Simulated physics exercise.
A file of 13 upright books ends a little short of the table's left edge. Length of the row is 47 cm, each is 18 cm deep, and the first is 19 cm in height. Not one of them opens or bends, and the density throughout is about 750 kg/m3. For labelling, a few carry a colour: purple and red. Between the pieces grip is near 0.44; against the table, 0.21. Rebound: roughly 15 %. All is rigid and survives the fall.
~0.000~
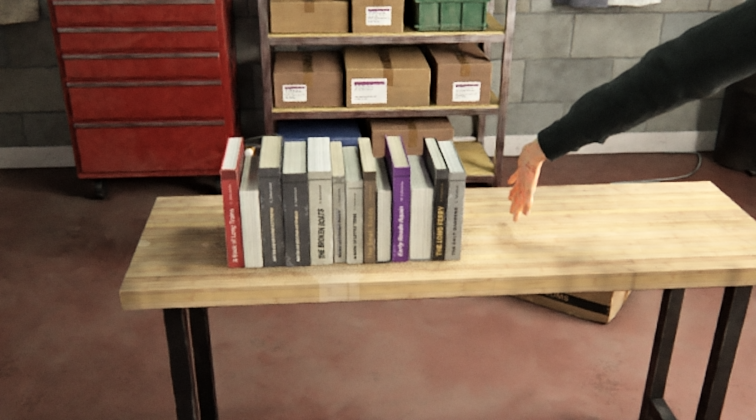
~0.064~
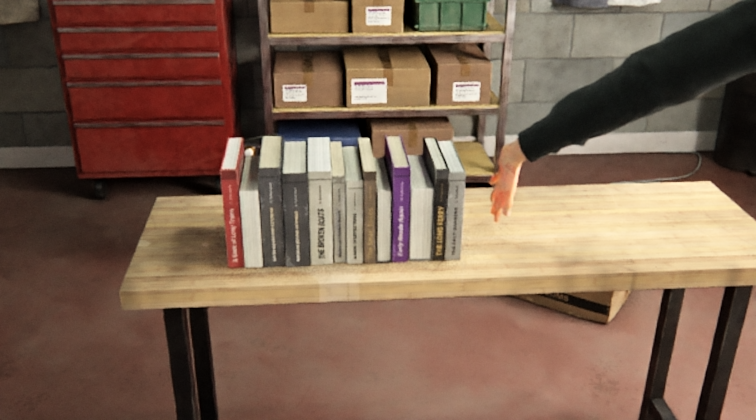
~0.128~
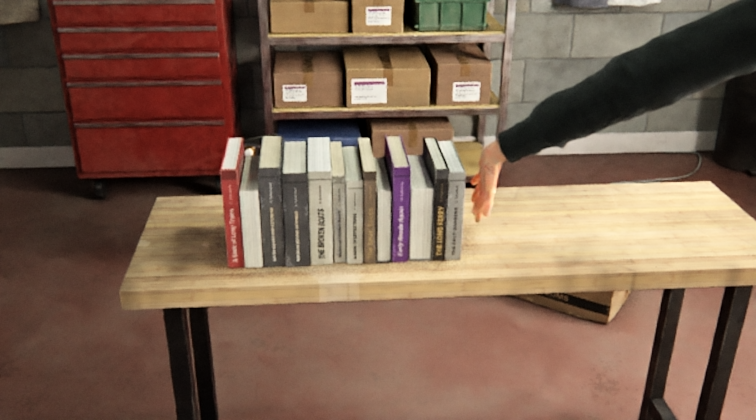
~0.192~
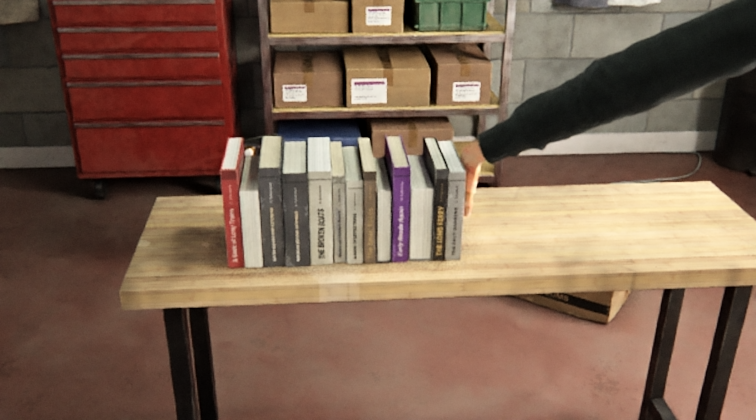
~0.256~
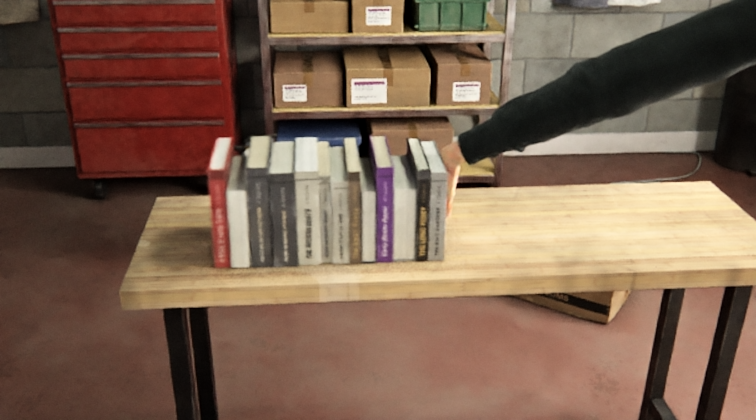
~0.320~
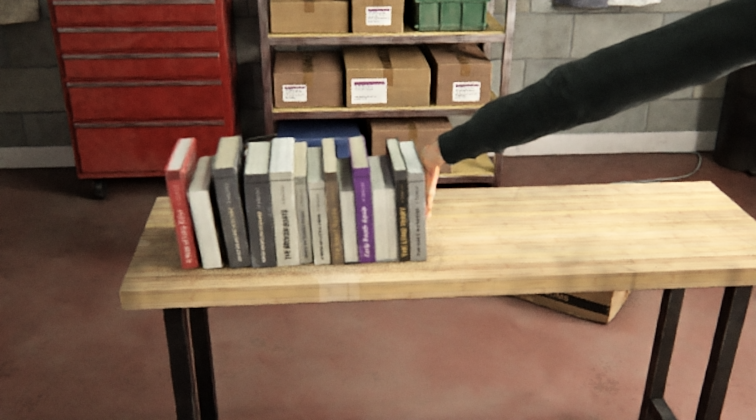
The clip shows a hand reaching in from the right toward a row of upright books on a wooden table, then pushing the end book so the whole row slides left, the red book leaning slightly leftward.
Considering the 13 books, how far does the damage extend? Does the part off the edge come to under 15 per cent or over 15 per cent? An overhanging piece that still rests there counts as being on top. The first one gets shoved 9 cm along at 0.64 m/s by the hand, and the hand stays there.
It comes to upwards of 15 per cent of them.
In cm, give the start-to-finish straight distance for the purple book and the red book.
Moved: Purple 20, red 100.
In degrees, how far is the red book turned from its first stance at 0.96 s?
About 90°.
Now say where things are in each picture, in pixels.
In the first picture (pixels give the middle of a visible side), hand (534, 170) 13 cm from the first; red book (233, 220); purple book (401, 216); none has stirred.
In the second picture, hand (514, 171) 9 cm from the first; red book (233, 220).
In the third picture, hand (494, 172) 46 mm from the first; red book (233, 220).
In the fourth picture, hand (475, 172) 5 mm from the first; red book (233, 220).
In the fifth picture, hand (455, 173) 36 mm in; red book (220, 220) 24 mm from its place; purple book (385, 216) 32 mm from its place; movement in 13 of them.
In the sixth picture, hand (435, 173) 8 cm in; red book (182, 221) 3° from how it stood; purple book (364, 217) 3° from how it stood; steepest lean 5°, the book at (206, 231); movement in 13 of them.
After 0.38 s, none of the 13 books off the edge, 13 disturbed; red book 15° from how it stood; purple book 10° from how it stood.
After 0.50 s, none of the 13 books off the edge, 13 disturbed; red book 72° from how it stood; purple book 29° from how it stood.
After 0.74 s, 2 of the 13 books off the edge; red book on its side; purple book 48° from how it stood.
After 0.96 s, 3 of the 13 books off the edge; red book on its side; purple book 52° from how it stood.
In the end (1.5 s), 3 of the 13 books off the edge; red book on its side; purple book 52° from how it stood. That is 23 per cent. From the last view, middles, purple book near (324, 211).
